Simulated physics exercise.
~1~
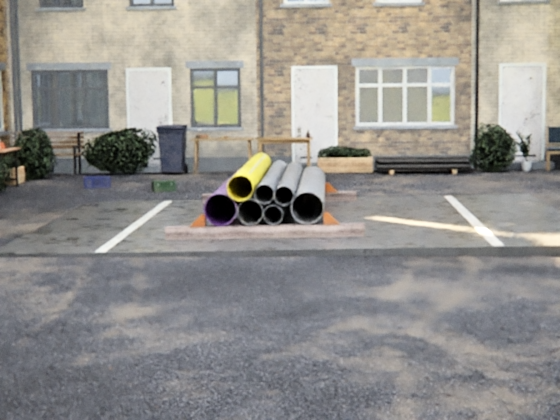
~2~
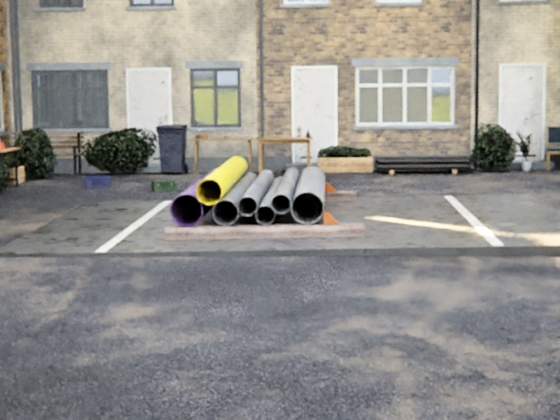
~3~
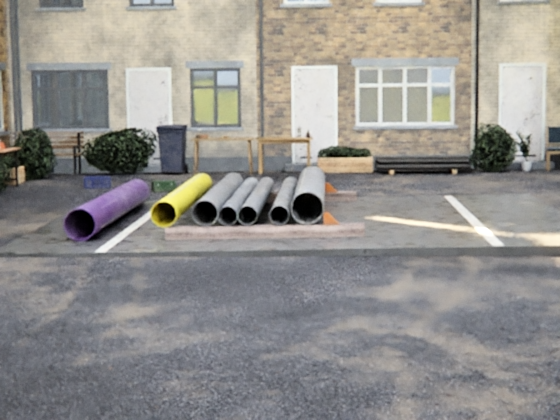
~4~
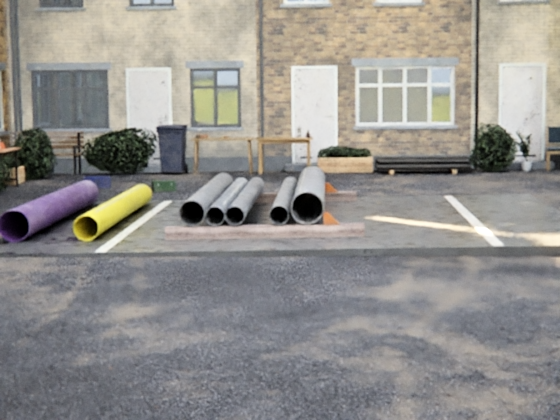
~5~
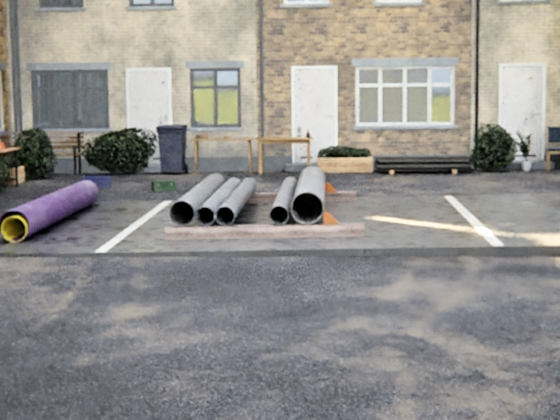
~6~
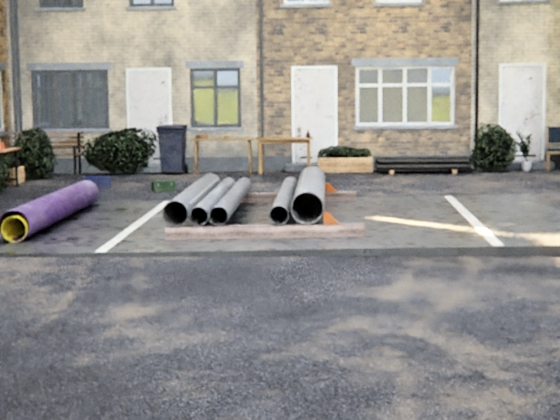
The clip opens on a stack of purple, yellow and grey pipes lying end-on between two white lines, with terraced houses behind. The orange wedge at the left foot disappears, and the stack slumps leftward, the purple pipe leading at the bottom while the yellow one rides above. The purple pipe rolls over the left line as the yellow drops down and follows it across. Behind them the grey pipes spread into a row, and a gap opens between three and two. Finally the purple pipe rests at far left, a yellow rim showing at its near end.
